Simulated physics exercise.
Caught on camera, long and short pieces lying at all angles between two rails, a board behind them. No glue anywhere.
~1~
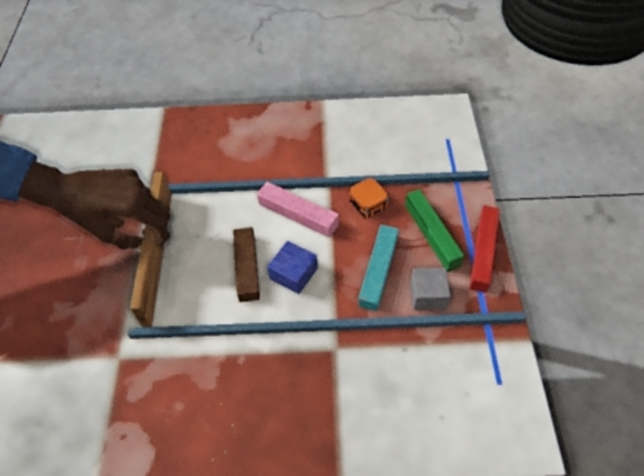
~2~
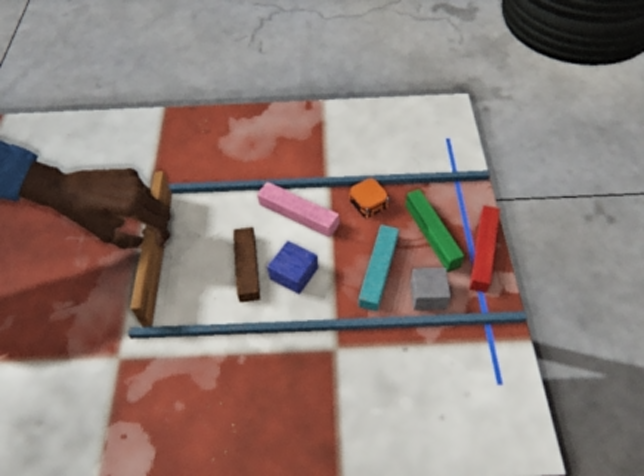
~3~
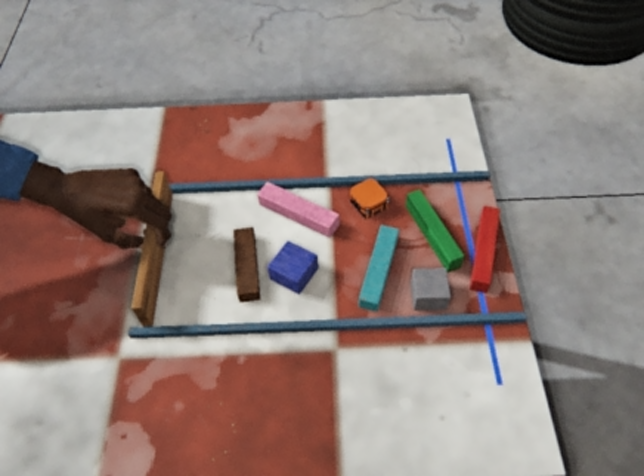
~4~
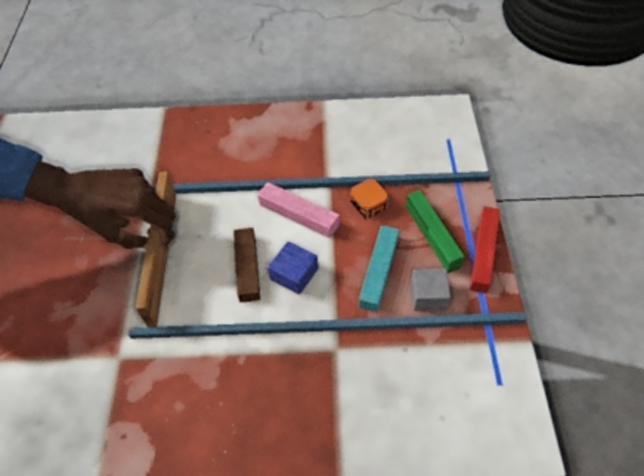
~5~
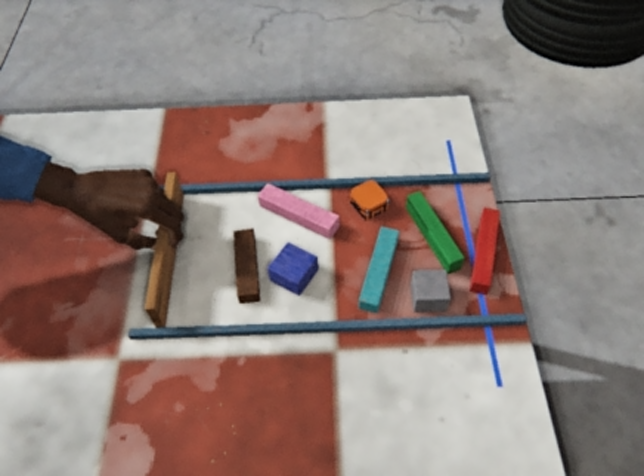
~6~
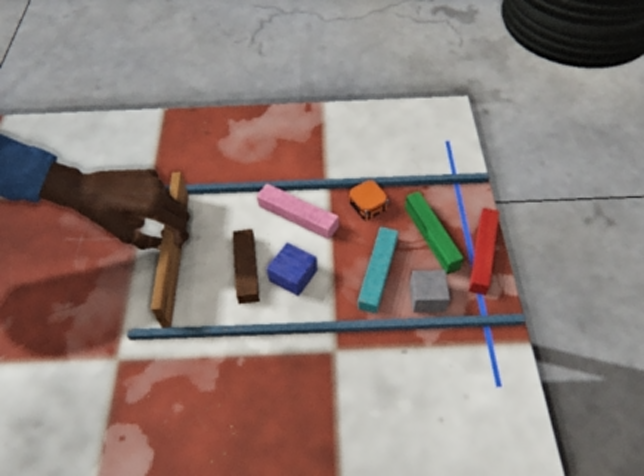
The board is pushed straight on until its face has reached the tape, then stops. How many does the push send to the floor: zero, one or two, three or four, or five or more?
Outcome: The number that fall off is five or more.
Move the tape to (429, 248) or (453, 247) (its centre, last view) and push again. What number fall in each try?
Try by try, 3 and 4.
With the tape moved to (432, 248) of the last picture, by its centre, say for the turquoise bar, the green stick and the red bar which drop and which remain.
The turquoise bar remains up, the green stick is lost, the red bar falls.
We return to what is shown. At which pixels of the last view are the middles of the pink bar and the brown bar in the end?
The pink bar at (489, 211), the brown bar at (484, 258).
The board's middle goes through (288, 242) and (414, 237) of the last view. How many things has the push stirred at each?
The counts are 3 and 8.
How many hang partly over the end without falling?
The number is 1.
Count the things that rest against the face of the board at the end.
The number is 2.
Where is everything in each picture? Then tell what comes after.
Red bar (485, 248); green stick (433, 230); grey block (430, 289); board (153, 246); tape (470, 244), in the first picture.
Green stick (433, 230); blue block (293, 267), in the second picture.
Grey block (430, 290); board (154, 246), in the third picture.
Red bar (485, 249); brown bar (247, 264), in the fourth picture.
Green stick (434, 232); turquoise bar (379, 269), in the fifth picture.
Red bar (484, 250); green stick (433, 232); grey block (429, 292); board (172, 246); tape (470, 246), in the sixth picture.
Early on, none off yet; red bar at rest near (484, 250); green stick at rest near (433, 232); grey block at rest near (429, 292).
A while later, none off yet; red bar travelled a little near (497, 250); green stick travelled a little near (459, 231); grey block travelled about its own width near (482, 293).
Finally, the number that fall off is five or more; lost, blue block, orange case, turquoise bar, grey block, green stick and red bar.
